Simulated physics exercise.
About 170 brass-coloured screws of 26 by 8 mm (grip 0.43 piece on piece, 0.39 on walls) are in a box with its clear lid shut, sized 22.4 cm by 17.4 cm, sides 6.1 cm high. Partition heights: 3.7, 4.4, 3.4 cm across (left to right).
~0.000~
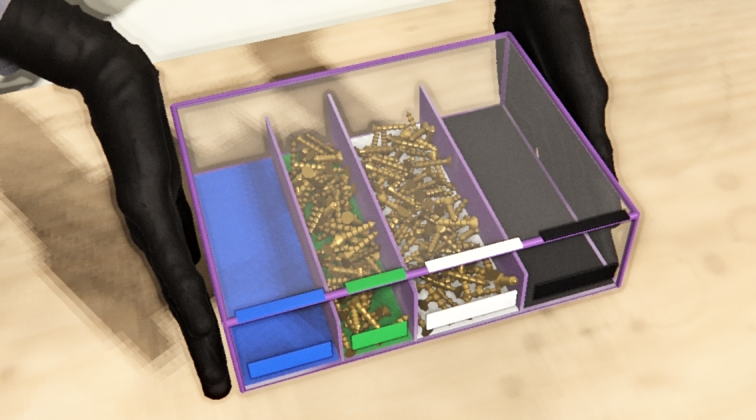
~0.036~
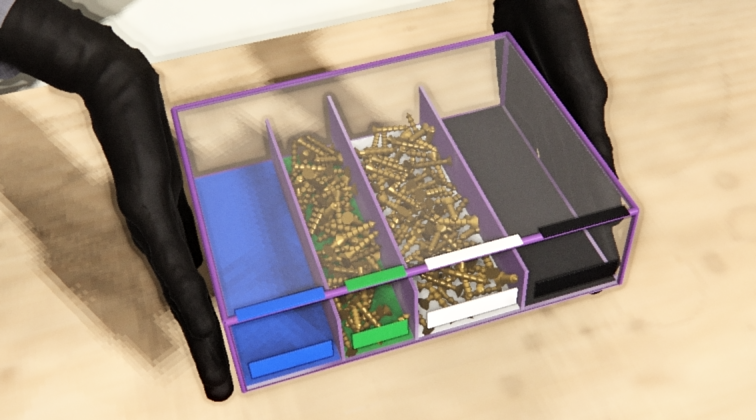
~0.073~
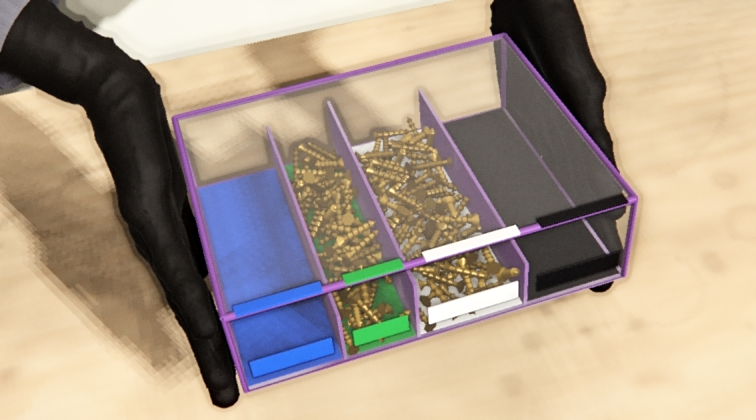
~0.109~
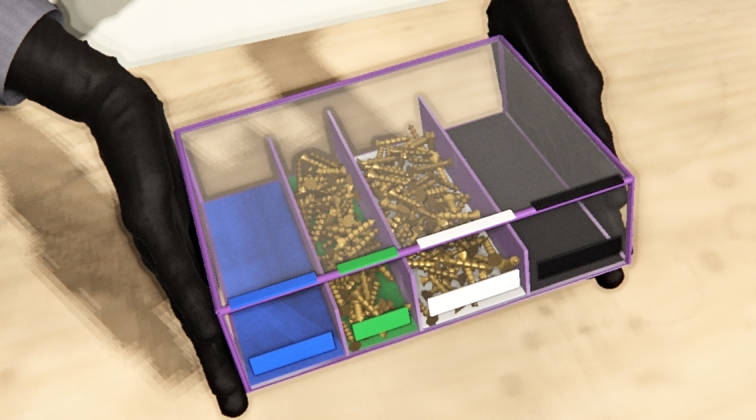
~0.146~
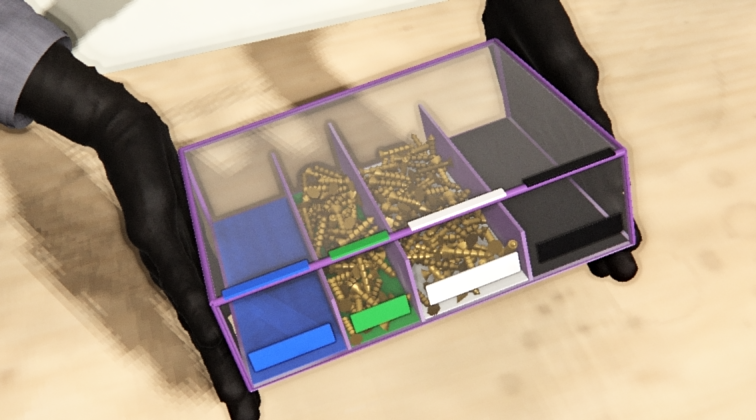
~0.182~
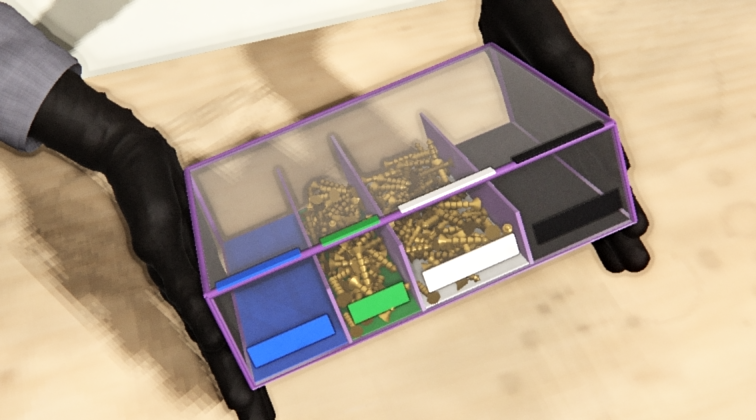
The clip shows black-gloved hands holding a clear, purple-edged box with brass-coloured screws in its green and white middle compartments, the blue and black ones empty; the hands keep it nearly level, then tilt it increasingly toward the back left.
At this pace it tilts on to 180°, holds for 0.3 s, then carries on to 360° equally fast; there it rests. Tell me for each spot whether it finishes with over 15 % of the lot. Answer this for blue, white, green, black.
Blue: It does not; white: It does; green: It does; black: It does.
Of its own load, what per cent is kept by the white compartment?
About 30 percent.
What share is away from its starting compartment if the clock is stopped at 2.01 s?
Share away from original compartment at stated time: Approx. 55 %.
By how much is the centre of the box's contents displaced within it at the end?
Roughly 7.0 cm.
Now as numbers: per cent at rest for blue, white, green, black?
In per cent: Blue 5, white 35, green 25, black 40.
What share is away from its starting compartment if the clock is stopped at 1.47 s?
About 15 %.
Then, at 0.88 s, tilt 161 degrees; blue 10 %, white 55 %, green 30 %; middle of all pieces near (475, 259).
After 1.47 s, tilt 166 degrees; blue 10 %, white 55 %, green 30 %; middle of all pieces near (478, 227).
After 2.01 s, tilt 59 degrees; white 35 %, green 25 %, black 40 %; middle of all pieces near (435, 298).
Then, at 2.52 s, tilt 0 degrees; blue 5 %, white 35 %, green 25 %, black 40 %; middle of all pieces near (472, 269).
In the end, at 3.0 s, blue 5 %, white 35 %, green 25 %, black 40 %.
